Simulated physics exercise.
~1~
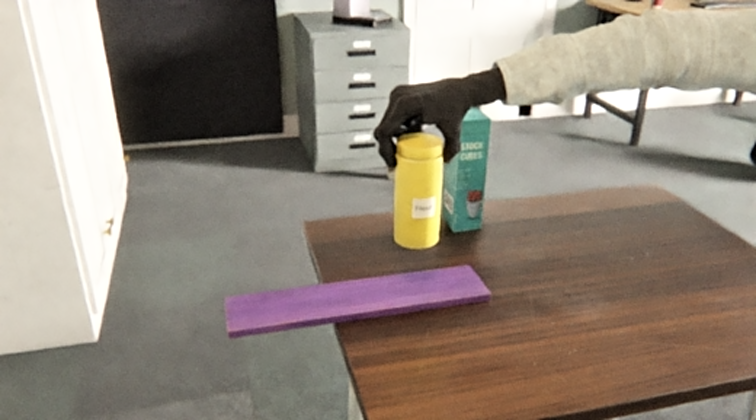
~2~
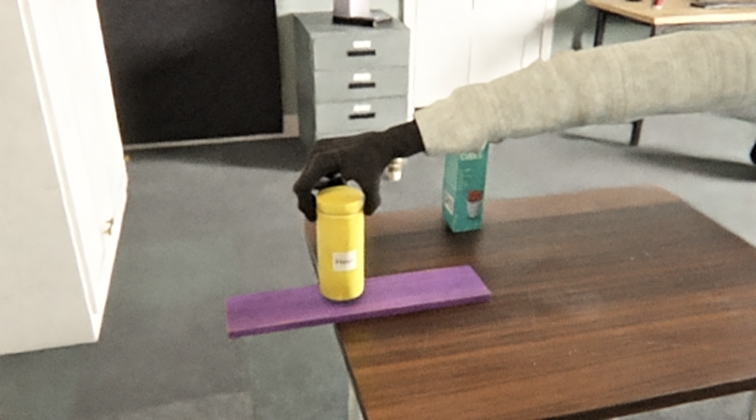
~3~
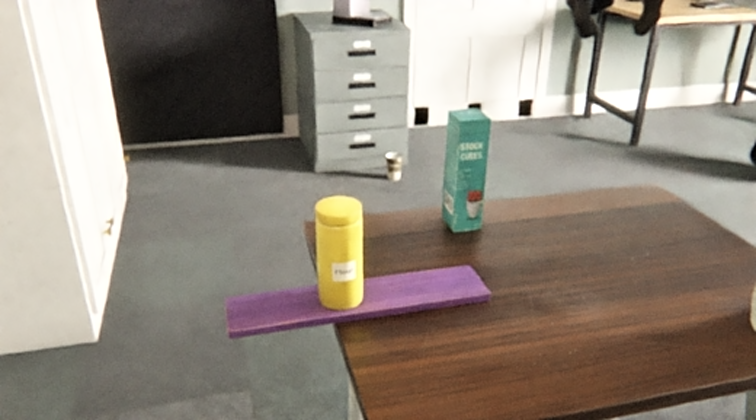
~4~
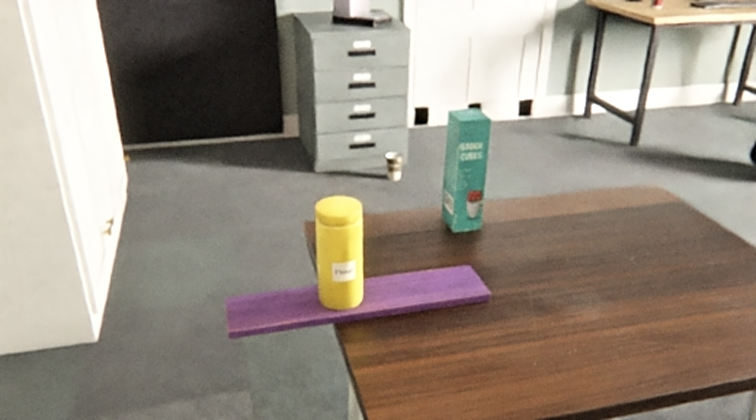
The video shows a gloved hand moving a yellow jar left from beside a turquoise carton and setting it upright on a purple board jutting over a wooden table's edge. The hand releases the jar and withdraws, and the board stays balanced with the jar standing on it.
